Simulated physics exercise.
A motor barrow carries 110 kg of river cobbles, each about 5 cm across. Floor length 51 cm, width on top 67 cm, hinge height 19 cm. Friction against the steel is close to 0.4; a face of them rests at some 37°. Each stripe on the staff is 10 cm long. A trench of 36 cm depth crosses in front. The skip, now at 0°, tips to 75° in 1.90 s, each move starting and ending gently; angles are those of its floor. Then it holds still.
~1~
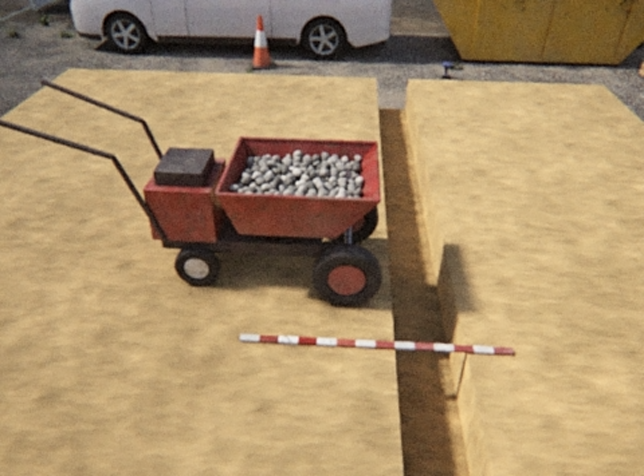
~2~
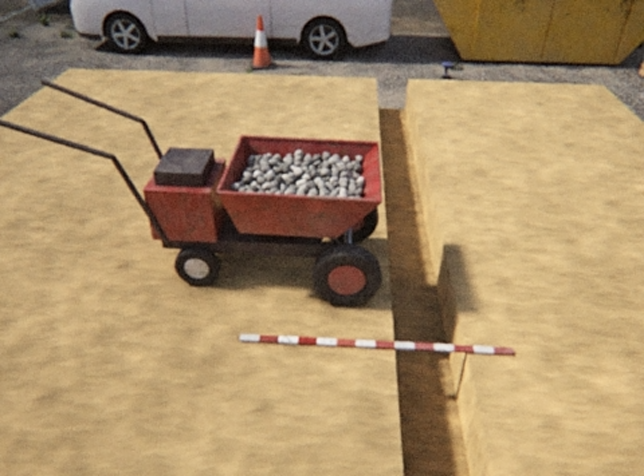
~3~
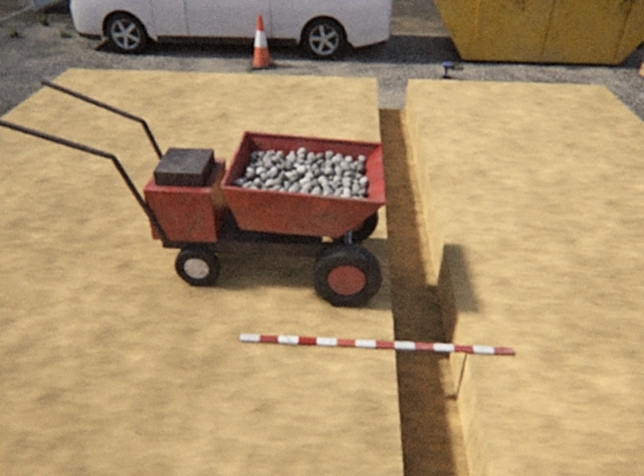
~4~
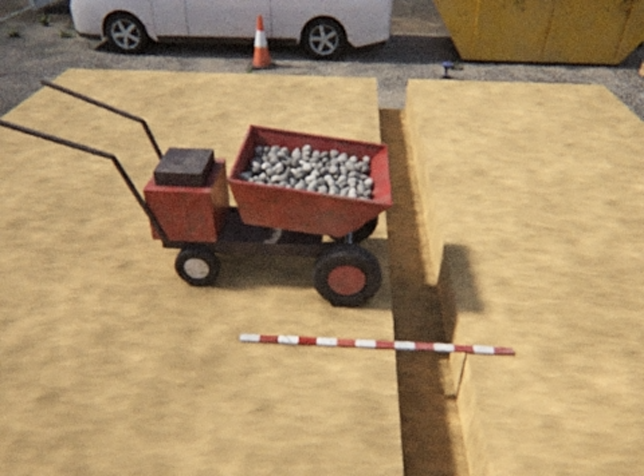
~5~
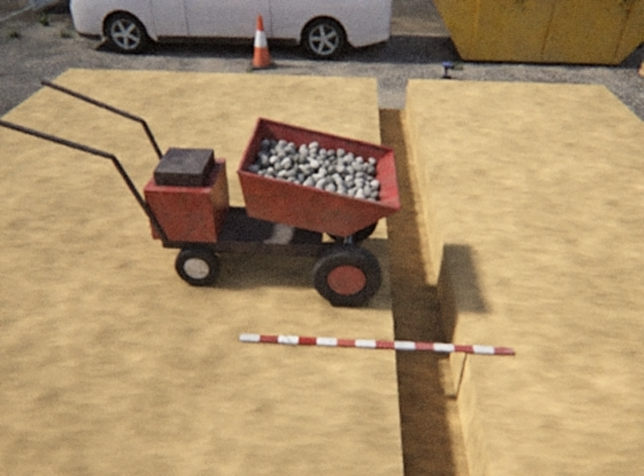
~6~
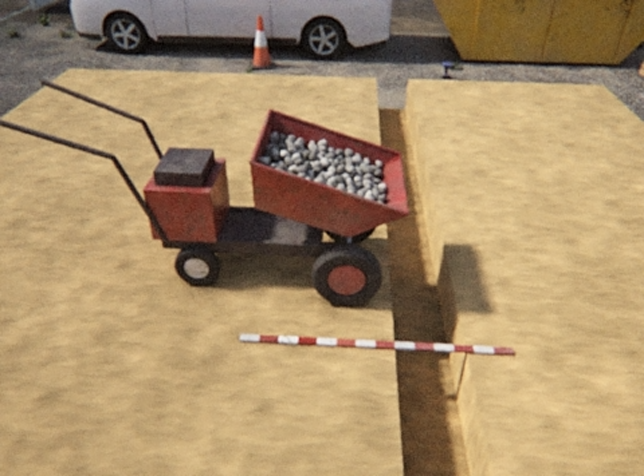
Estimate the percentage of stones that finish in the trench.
Roughly 40 per cent ends in the trench.
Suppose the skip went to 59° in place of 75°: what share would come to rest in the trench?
It would be near 40 per cent.
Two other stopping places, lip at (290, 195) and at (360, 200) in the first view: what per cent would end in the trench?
About 75 and 65 per cent.
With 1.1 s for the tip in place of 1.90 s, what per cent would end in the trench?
It would be near 30 per cent.
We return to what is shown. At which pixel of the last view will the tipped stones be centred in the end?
Around (468, 273).
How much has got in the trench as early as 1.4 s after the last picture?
Some 15 per cent.
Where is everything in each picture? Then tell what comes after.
The skip is at 0°, its lip at (380, 201); the top of the load is at (307, 170), in the first picture.
The skip is at 1°, its lip at (382, 201); the top of the load is at (301, 168), in the second picture.
The skip is at 3°, its lip at (386, 203); the top of the load is at (288, 165), in the third picture.
Lip at (392, 205), floor tilted 7°, highest stones at (278, 161), in the fourth picture.
Lip at (400, 209), floor tilted 12°, highest stones at (280, 153), in the fifth picture.
The skip is at 18°, its lip at (409, 214); the top of the load is at (282, 145), in the sixth picture.
Then, 0.8 s after the last picture the floor is at 63°, 99 % in the skip, 1 % in the trench; the foremost stones are at (446, 237).
Then, 1.4 s after the last picture the floor is at 75°, 35 % in the skip, 14 % in the trench, 51 % past the trench; the foremost stones are at (553, 287).
Then, 1.7 s after the last picture the floor is at 75°, 10 % in the skip, 26 % in the trench, 64 % past the trench; the foremost stones are at (614, 303).
Then, 3.7 s after the last picture the floor is at 75°, 0 % in the skip, 40 % in the trench, 60 % past the trench; the foremost stones are at (635, 301).
